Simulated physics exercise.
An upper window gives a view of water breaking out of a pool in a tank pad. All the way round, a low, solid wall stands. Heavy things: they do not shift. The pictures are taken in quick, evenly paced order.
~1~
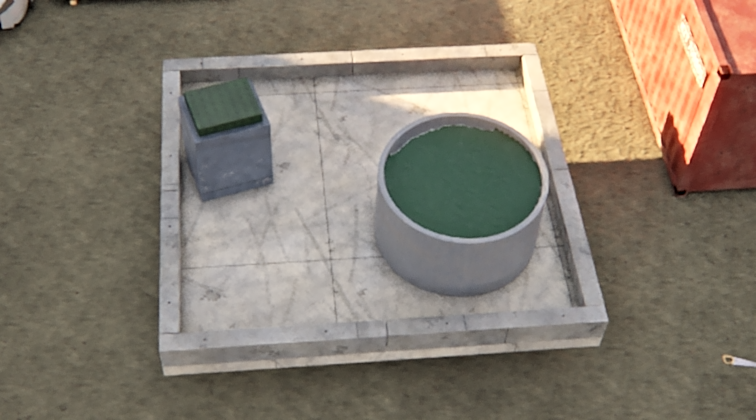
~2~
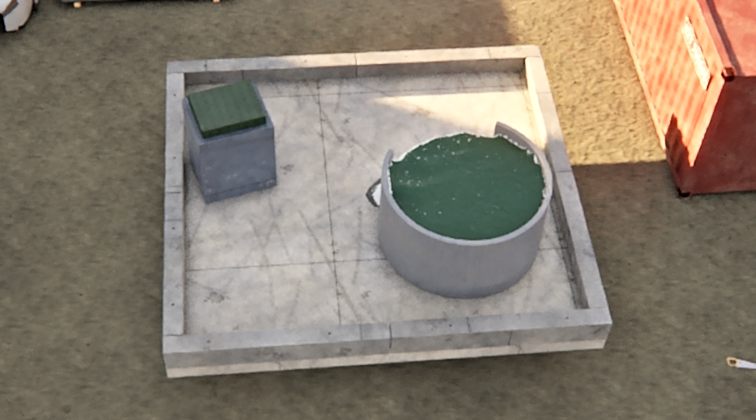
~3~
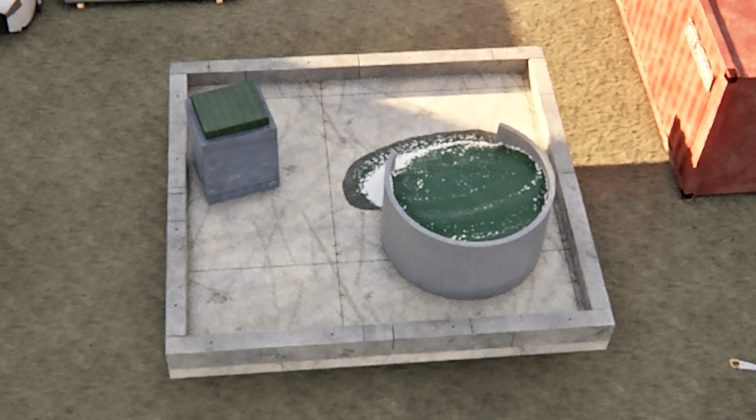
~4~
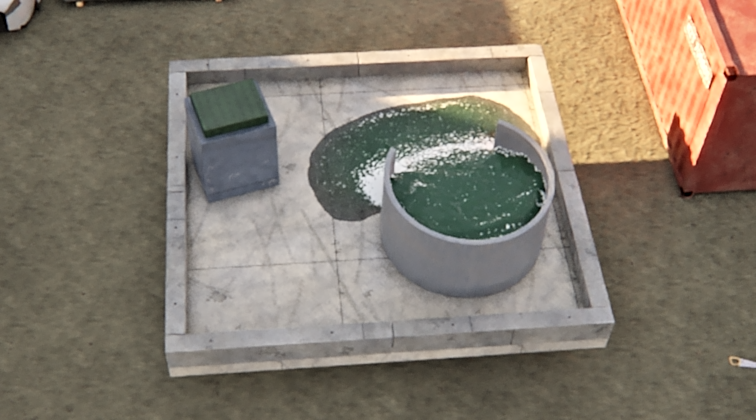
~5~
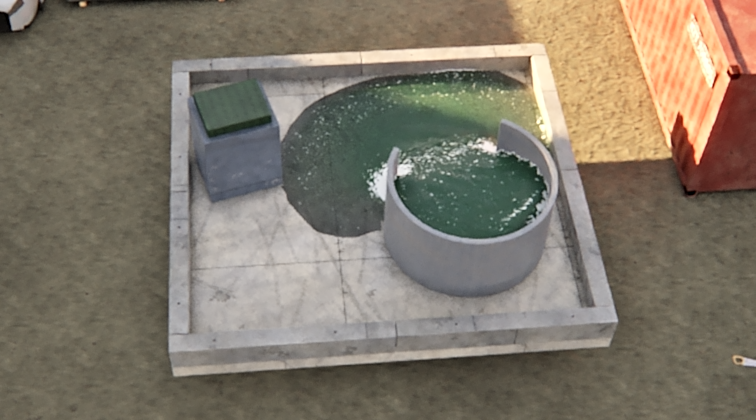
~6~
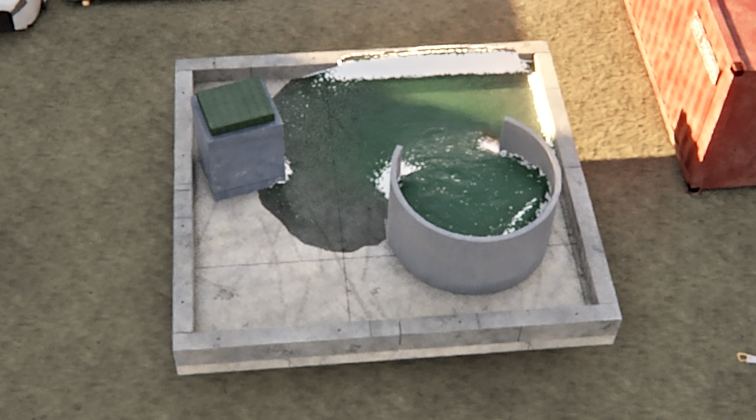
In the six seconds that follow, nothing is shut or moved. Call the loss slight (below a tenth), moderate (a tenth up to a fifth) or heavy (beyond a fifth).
Heavy.
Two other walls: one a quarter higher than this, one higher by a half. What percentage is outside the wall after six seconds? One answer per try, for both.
14 and 8 per cent, in that order.
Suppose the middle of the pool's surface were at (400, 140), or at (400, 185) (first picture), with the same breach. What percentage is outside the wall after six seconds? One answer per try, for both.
Log: 32 percent, 24 percent, in order.
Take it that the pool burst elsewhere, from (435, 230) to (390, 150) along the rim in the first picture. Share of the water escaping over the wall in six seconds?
Close to 26 per cent, I reckon.
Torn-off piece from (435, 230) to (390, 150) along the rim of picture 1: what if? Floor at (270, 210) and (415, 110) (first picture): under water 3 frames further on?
Taking them as listed, I'd say drenched and unwetted.
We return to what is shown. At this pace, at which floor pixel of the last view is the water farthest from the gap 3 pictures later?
My guess is roughly (195, 89).
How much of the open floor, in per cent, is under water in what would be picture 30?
About 90 per cent.
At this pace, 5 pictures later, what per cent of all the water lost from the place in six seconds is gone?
It comes to around 15 per cent.
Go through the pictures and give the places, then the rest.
The pool at (463, 179) is whole and still, in the first picture.
The front is at a hidden place, out from the gap on the pool's far side, in the second picture.
Water pours out on the pool's far side and has run to a hidden place, in the third picture.
Water pours out on the pool's far side and has run to (517, 120), in the fourth picture.
The front is at (490, 73), out from the gap on the pool's far side, in the fifth picture.
The front is at (298, 80), out from the gap on the pool's far side, in the sixth picture.
A moment on, water covers 50 % of the floor; the low wall has let 0 % over.
Next, water covers 50 % of the floor; the low wall has let 3 % over.
Then, water covers 60 % of the floor; the low wall has let 18 % over.
Later, water covers 75 % of the floor; the low wall has let 24 % over.
In the end, water covers 80 % of the floor; the low wall has let 24 % over.
